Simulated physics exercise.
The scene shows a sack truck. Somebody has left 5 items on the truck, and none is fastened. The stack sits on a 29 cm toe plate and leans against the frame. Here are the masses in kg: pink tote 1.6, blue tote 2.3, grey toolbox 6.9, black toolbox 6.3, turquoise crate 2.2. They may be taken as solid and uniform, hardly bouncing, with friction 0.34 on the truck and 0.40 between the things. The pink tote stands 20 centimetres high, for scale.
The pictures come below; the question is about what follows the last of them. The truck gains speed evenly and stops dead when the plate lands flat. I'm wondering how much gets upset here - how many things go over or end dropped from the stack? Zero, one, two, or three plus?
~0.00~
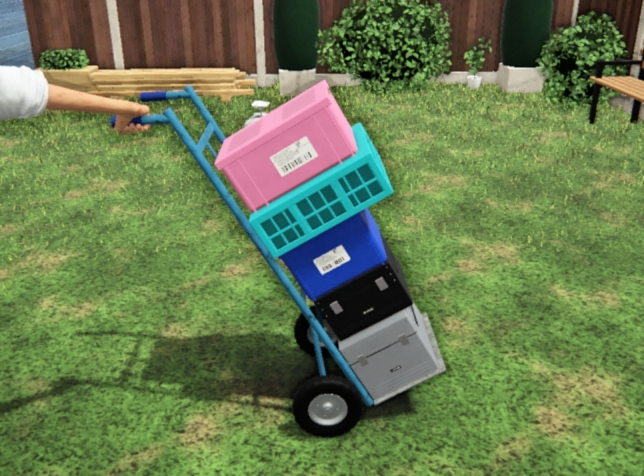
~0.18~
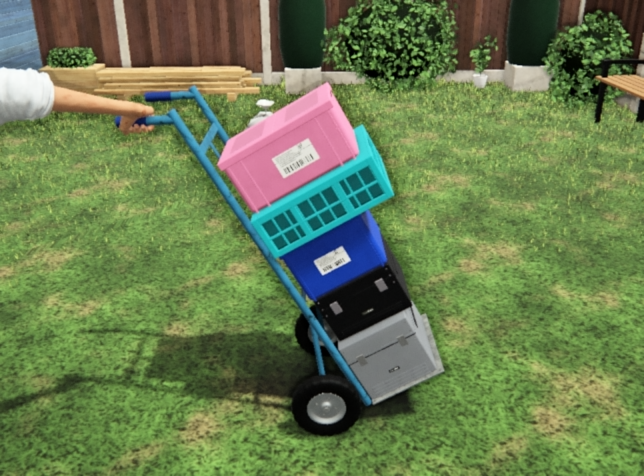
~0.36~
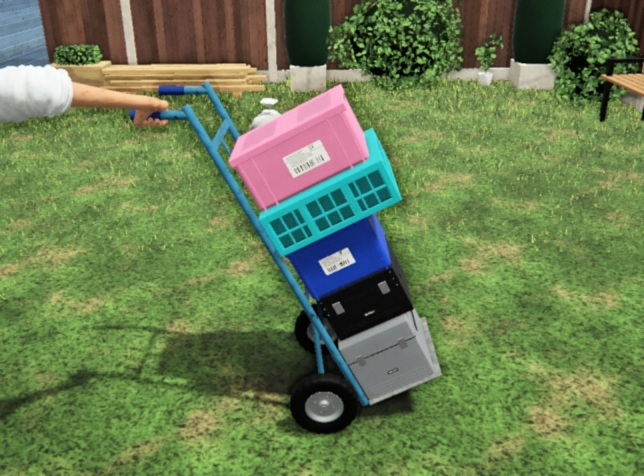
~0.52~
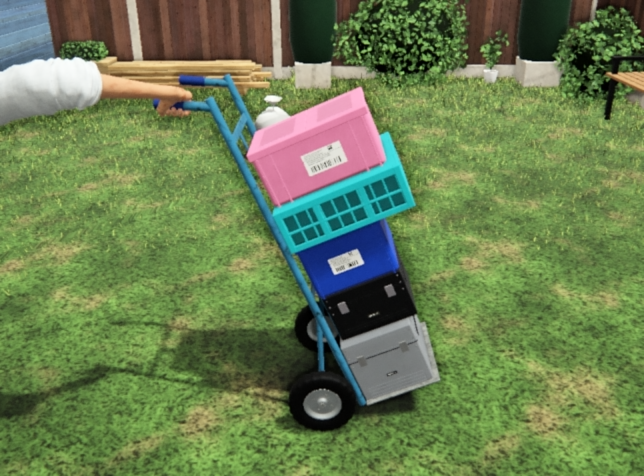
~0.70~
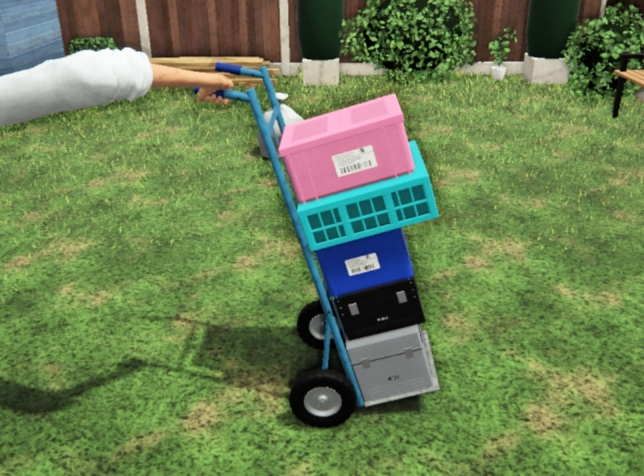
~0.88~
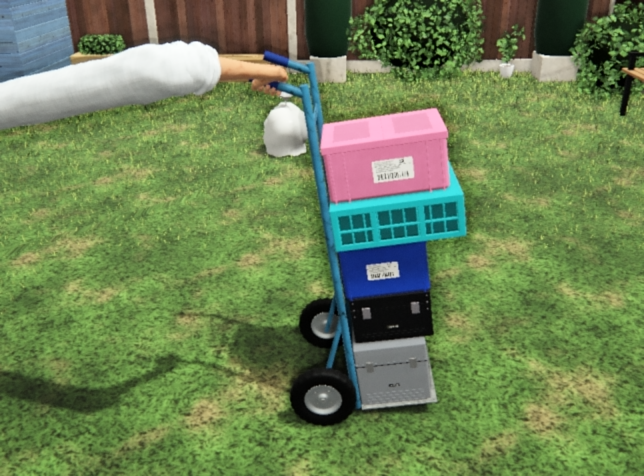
I'd say nothing does.
After 1.08 s, truck upright; pink tote moved 3 cm near (427, 166); turquoise crate moved 2 cm.
After 1.18 s, truck upright; pink tote 5° off its base near (437, 166); blue tote 5° off its base near (407, 257); turquoise crate 5° off its base.
After 1.38 s, truck upright; pink tote moved 3 cm near (429, 166).
In the end (1.9 s), all 5 under 10 cm from the start. In the last view, pink tote near (420, 166), blue tote near (401, 259).
